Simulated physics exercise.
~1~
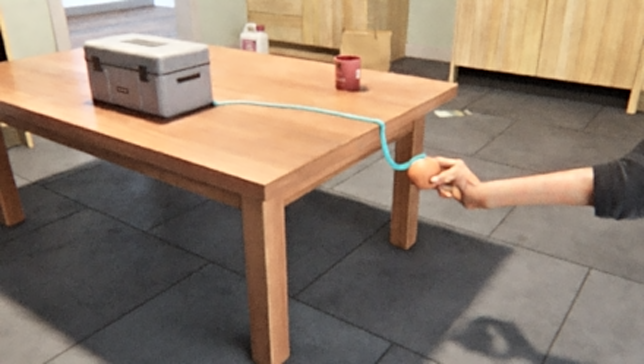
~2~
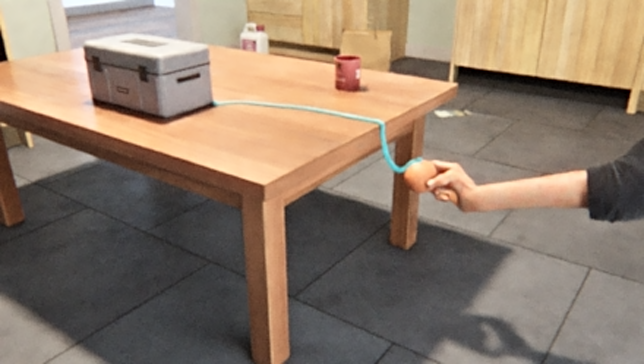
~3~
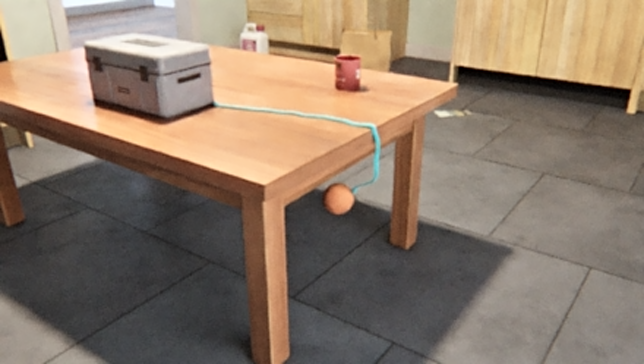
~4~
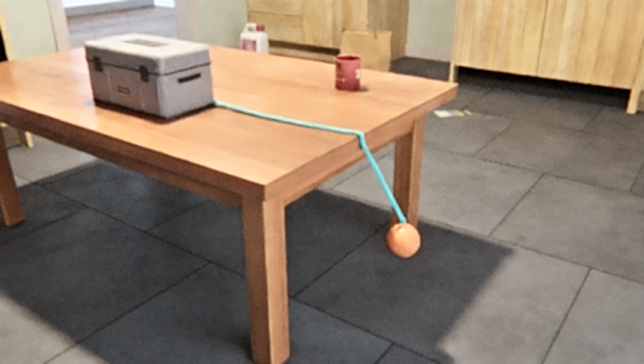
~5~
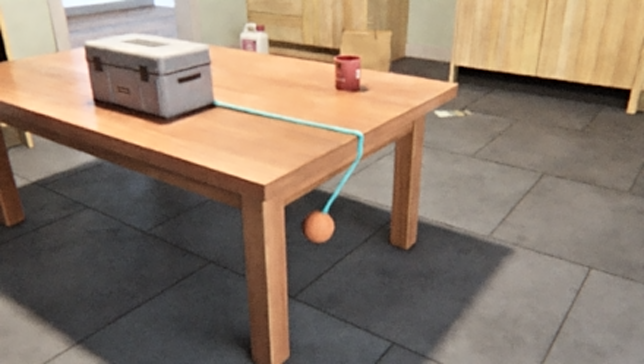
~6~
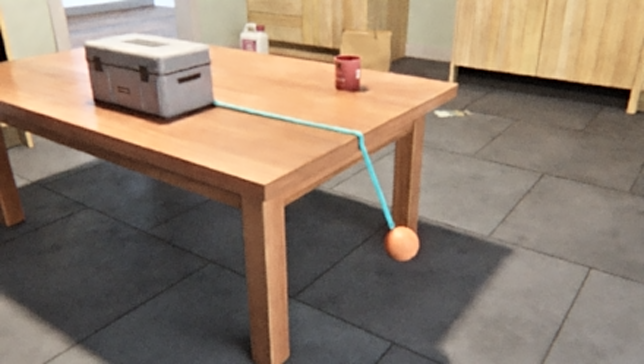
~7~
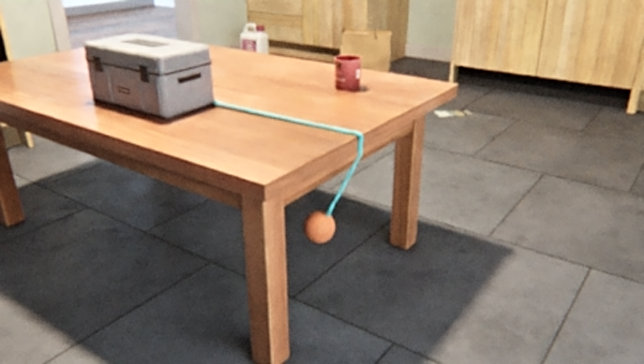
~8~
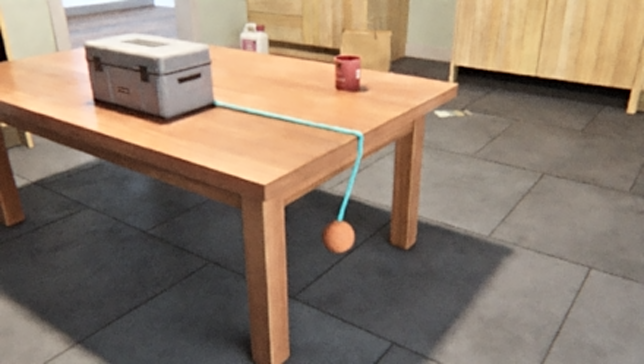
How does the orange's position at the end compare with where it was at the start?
At the start the orange was held in a hand out past the end of the table. By the end it was lower and farther to the left, hanging from the ribbon below the table's edge.
